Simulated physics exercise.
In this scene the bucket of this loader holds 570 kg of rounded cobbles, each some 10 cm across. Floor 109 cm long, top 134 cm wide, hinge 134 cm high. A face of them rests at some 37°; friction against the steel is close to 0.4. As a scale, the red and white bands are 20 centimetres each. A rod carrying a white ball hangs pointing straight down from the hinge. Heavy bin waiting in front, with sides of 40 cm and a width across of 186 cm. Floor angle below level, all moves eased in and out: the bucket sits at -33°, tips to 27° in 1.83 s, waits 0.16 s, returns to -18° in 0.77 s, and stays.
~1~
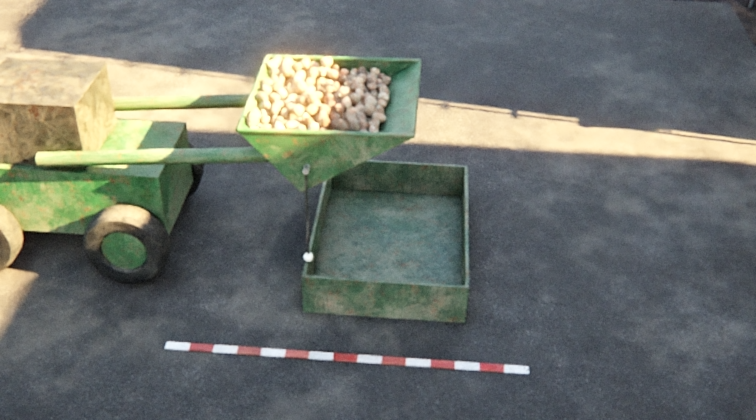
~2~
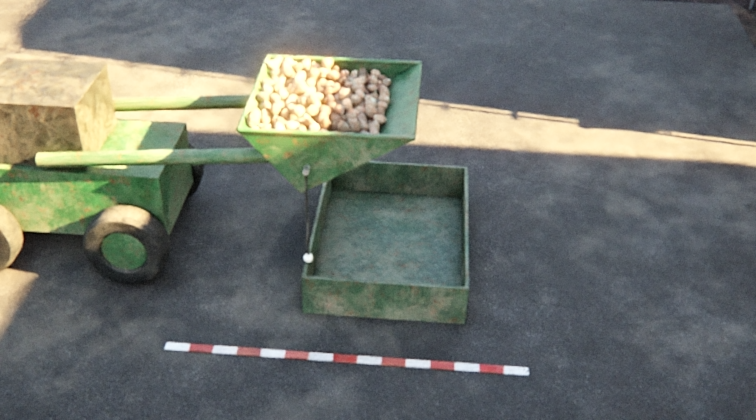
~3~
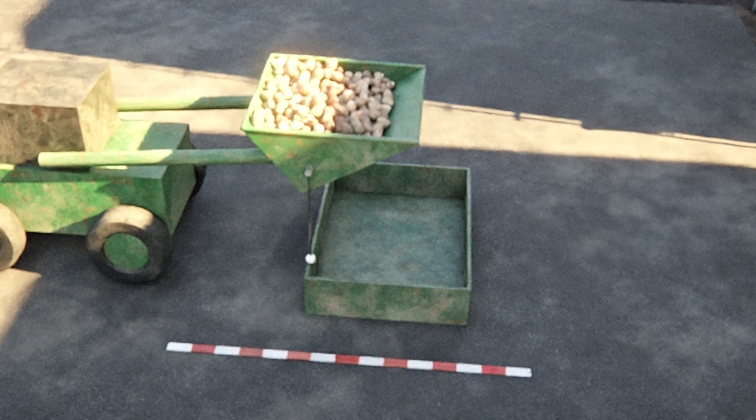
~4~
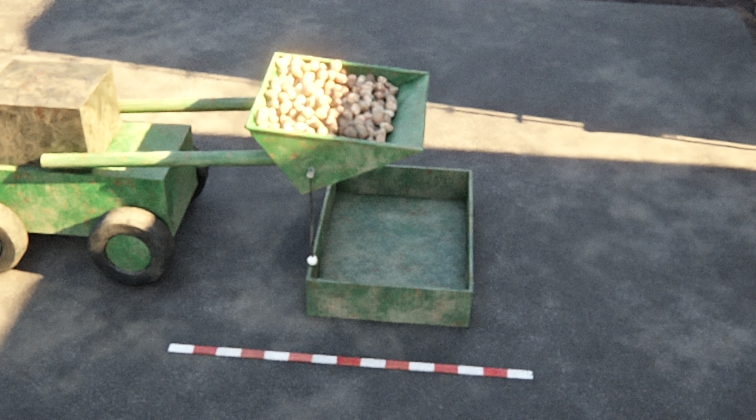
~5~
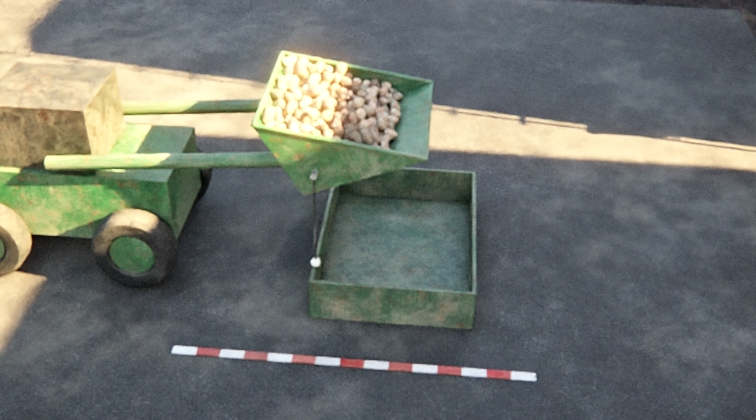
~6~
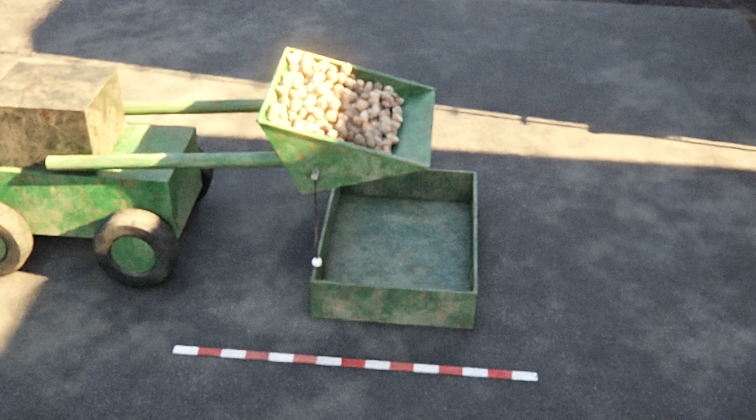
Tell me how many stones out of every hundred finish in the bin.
Around 50 of every hundred finish there.
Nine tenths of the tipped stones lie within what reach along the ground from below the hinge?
Around 220 centimetres.
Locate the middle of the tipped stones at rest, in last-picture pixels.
Centre estimate: Around (457, 250).
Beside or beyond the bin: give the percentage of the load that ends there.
Near 25 in a hundred.
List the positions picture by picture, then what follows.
Lip at (415, 136), floor tilted -33°, highest stones at (311, 72), in the first frame.
The bucket is at -32°, its lip at (415, 138); the top of the load is at (312, 73), in the second frame.
The bucket is at -30°, its lip at (419, 143); the top of the load is at (302, 71), in the third frame.
Lip at (423, 150), floor tilted -27°, highest stones at (297, 71), in the fourth frame.
The bucket is at -23°, its lip at (427, 159); the top of the load is at (299, 70), in the fifth frame.
The bucket is at -18°, its lip at (429, 167); the top of the load is at (297, 68), in the sixth frame.
A little later the floor is at 18°; 100 % in the bucket; the foremost stones are at (396, 164).
Then the floor is at 27°; 74 % in the bucket, 26 % in the bin; the foremost stones are at (456, 244).
Later still the floor is at -18°; 27 % in the bucket, 50 % in the bin, 23 % beside or beyond the bin; the foremost stones are at (619, 265).
In the end the floor is at -18°; 27 % in the bucket, 50 % in the bin, 23 % beside or beyond the bin; the foremost stones are at (662, 279).
